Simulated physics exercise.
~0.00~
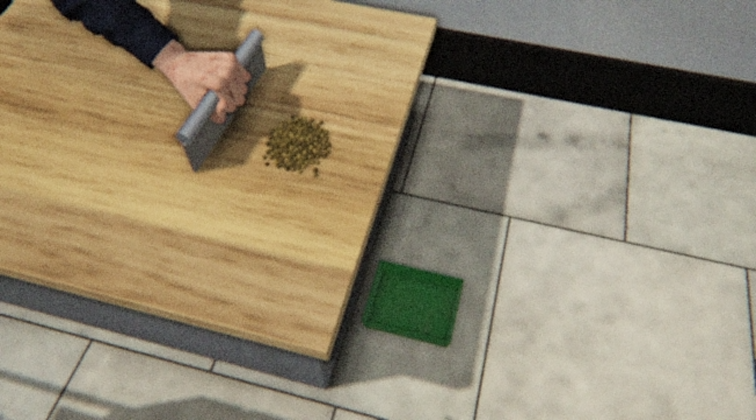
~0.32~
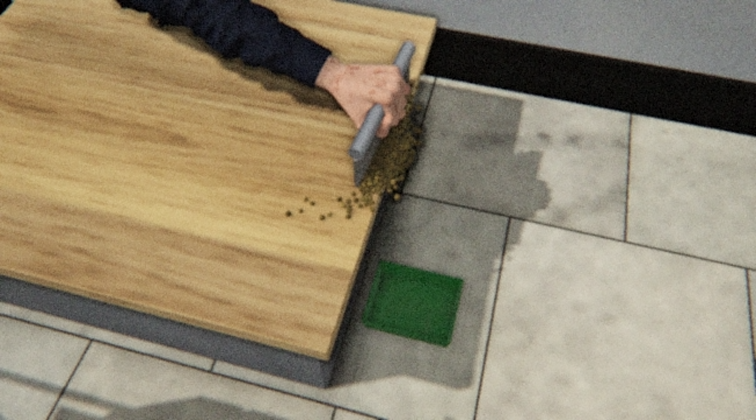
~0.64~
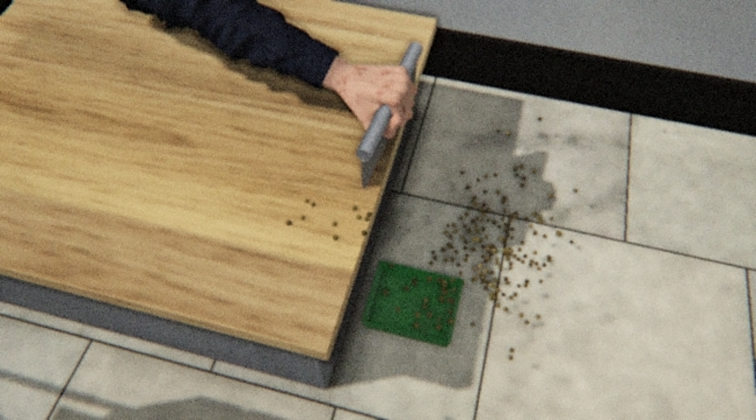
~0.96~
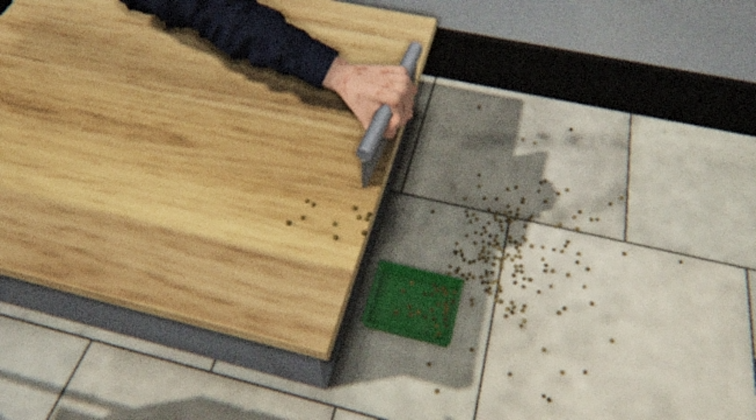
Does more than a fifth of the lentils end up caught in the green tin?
No, only a small share lands in the green tin, less than a fifth of the lentils. Far more than a fifth miss it and end up scattered over the floor tiles.
